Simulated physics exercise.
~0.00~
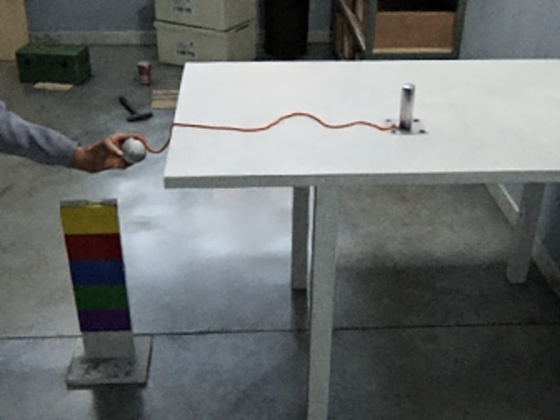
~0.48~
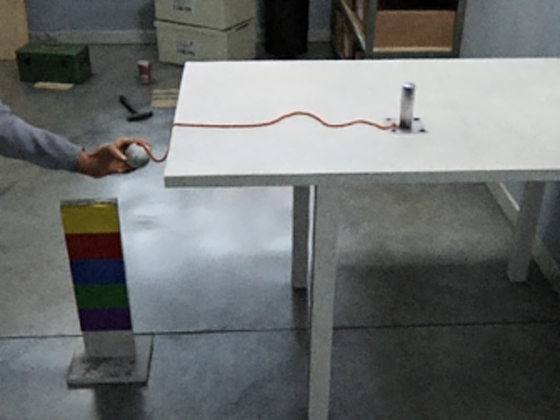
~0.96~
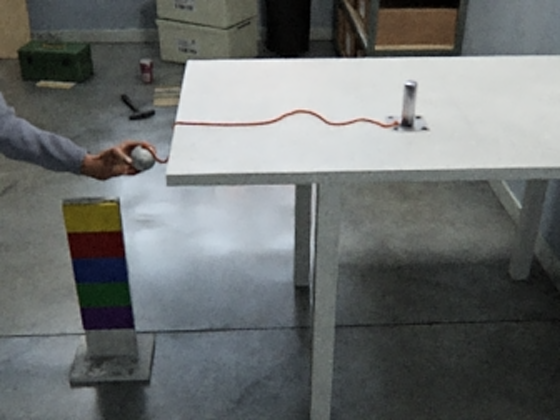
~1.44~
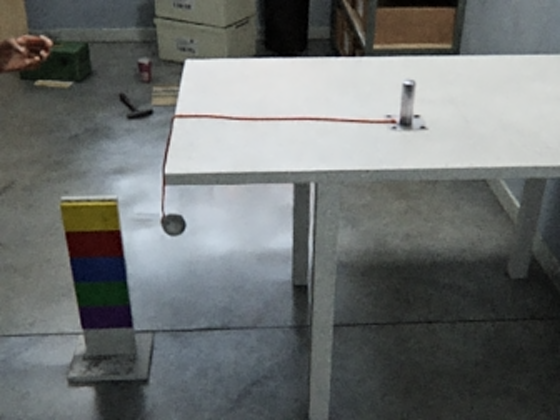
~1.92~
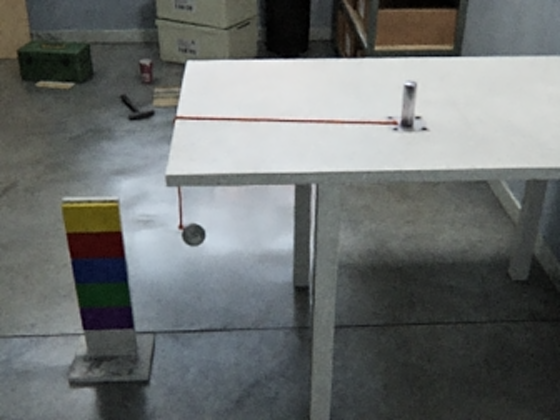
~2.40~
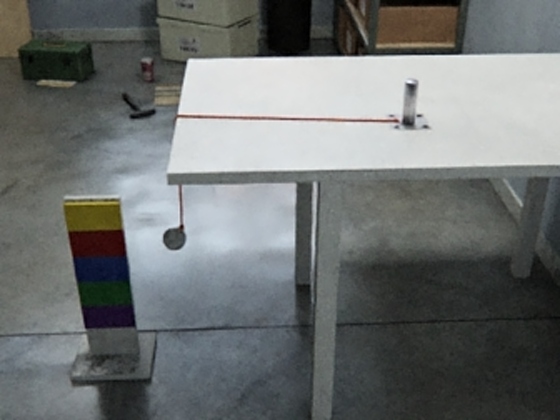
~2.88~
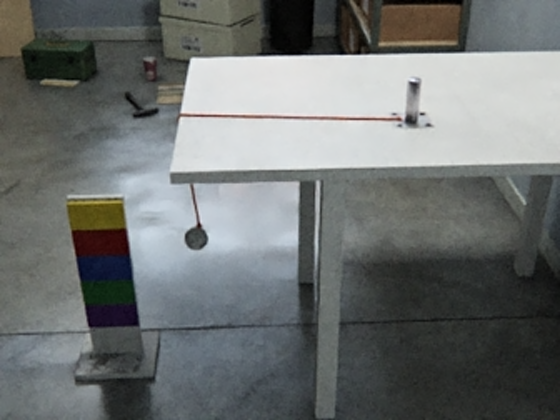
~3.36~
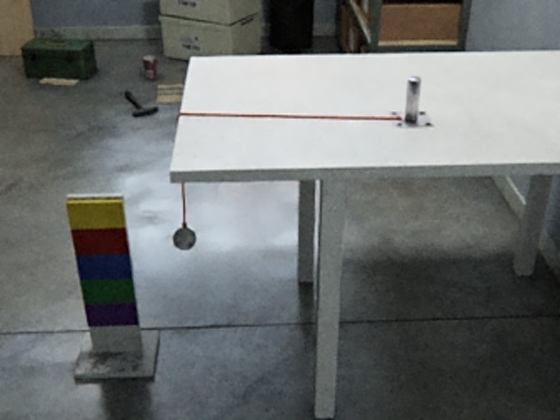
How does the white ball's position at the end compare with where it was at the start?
At the start the white ball is held in the hand beside the table's left edge, above the striped board. At the end it hangs from the shoelace below the tabletop, lower and further right, level with the board's red band.
